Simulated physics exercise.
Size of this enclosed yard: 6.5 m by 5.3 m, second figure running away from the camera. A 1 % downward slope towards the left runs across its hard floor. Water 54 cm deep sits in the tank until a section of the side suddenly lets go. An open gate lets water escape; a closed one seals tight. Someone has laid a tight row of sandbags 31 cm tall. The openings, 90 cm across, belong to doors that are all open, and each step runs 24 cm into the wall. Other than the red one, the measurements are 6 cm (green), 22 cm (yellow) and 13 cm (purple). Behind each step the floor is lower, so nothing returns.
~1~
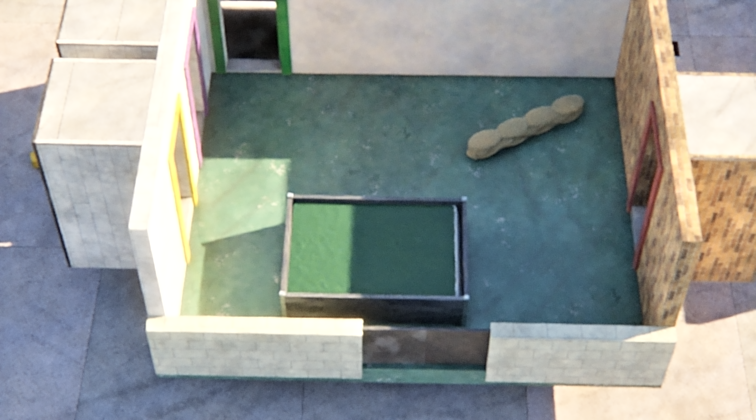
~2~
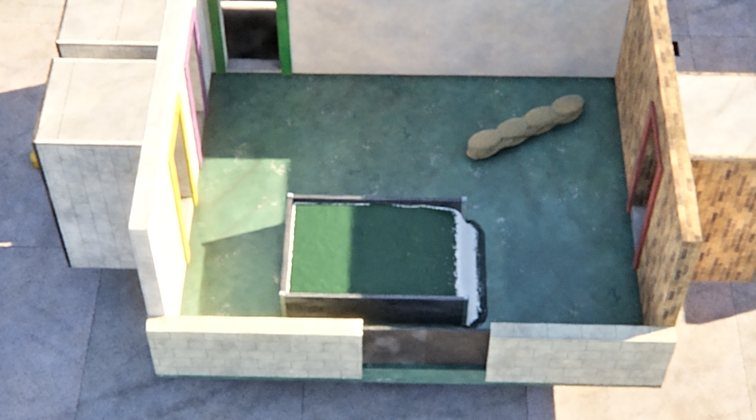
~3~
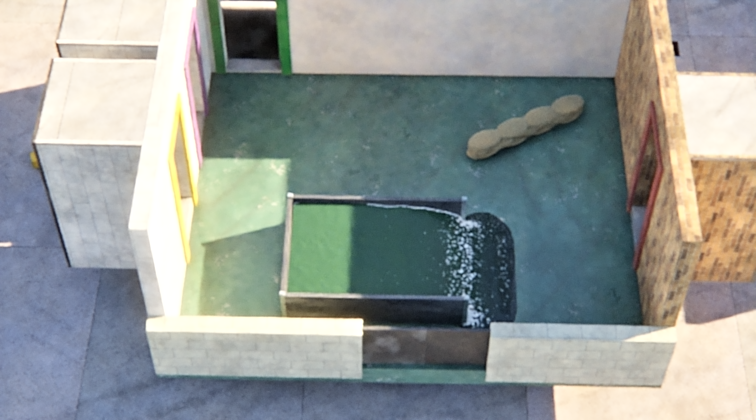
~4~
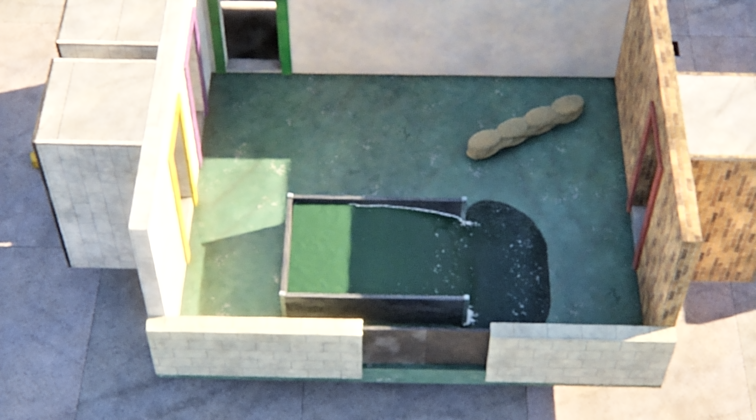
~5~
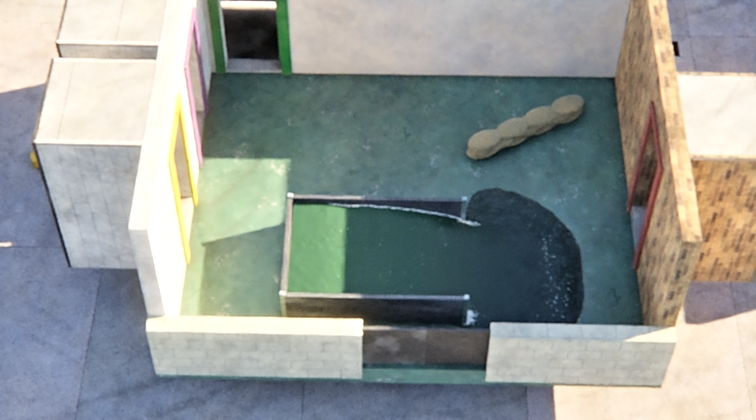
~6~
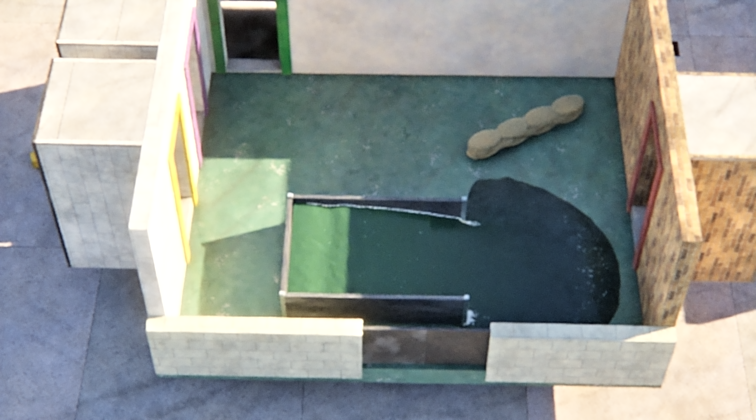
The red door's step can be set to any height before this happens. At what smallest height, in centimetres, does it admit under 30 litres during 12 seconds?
At about 20 centimetres.
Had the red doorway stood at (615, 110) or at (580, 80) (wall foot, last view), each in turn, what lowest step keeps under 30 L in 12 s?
Roughly 13.5 cm for the first and 18 cm for the second.
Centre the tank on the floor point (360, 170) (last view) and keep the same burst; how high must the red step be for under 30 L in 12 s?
Then about 15 centimetres at the least.
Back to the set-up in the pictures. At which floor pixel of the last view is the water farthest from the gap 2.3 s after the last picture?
Close to pixel (615, 80).
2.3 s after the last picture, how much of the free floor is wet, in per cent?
Near 35 per cent of the open floor.
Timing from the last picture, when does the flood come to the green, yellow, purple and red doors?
Arrival times - green: 5.5 s; yellow: 6.0 s; purple: 6.0 s; red: 0.1 s.
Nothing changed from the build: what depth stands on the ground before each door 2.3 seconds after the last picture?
In cm - green: 0, yellow: 0, purple: 0, red: 24.
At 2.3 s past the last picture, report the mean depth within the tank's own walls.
Around 17 cm on average.
Then, 0.7 s after the last picture water covers 25 % of the floor, deepest (33 cm) near (646, 347); 23 cm at the red door, 2 litres in over its 18 cm step.
Then, 2.3 s after the last picture water covers 35 % of the floor, deepest (28 cm) near (603, 80); 24 cm at the red door, 34 litres in over its 18 cm step.
Then, 11.3 s after the last picture water covers 95 % of the floor, deepest (13 cm) near (175, 350); 4 cm at the red door, 45 litres in over its 18 cm step.
At the red door as built, the water peaked near 26 cm, 1.9 s after the last picture.
Run again over the same 12 s with other heights there, 45 litres in over 18 cm, 4 litres over 24.5 cm. The limit of 30 litres is kept from about 20 cm up.
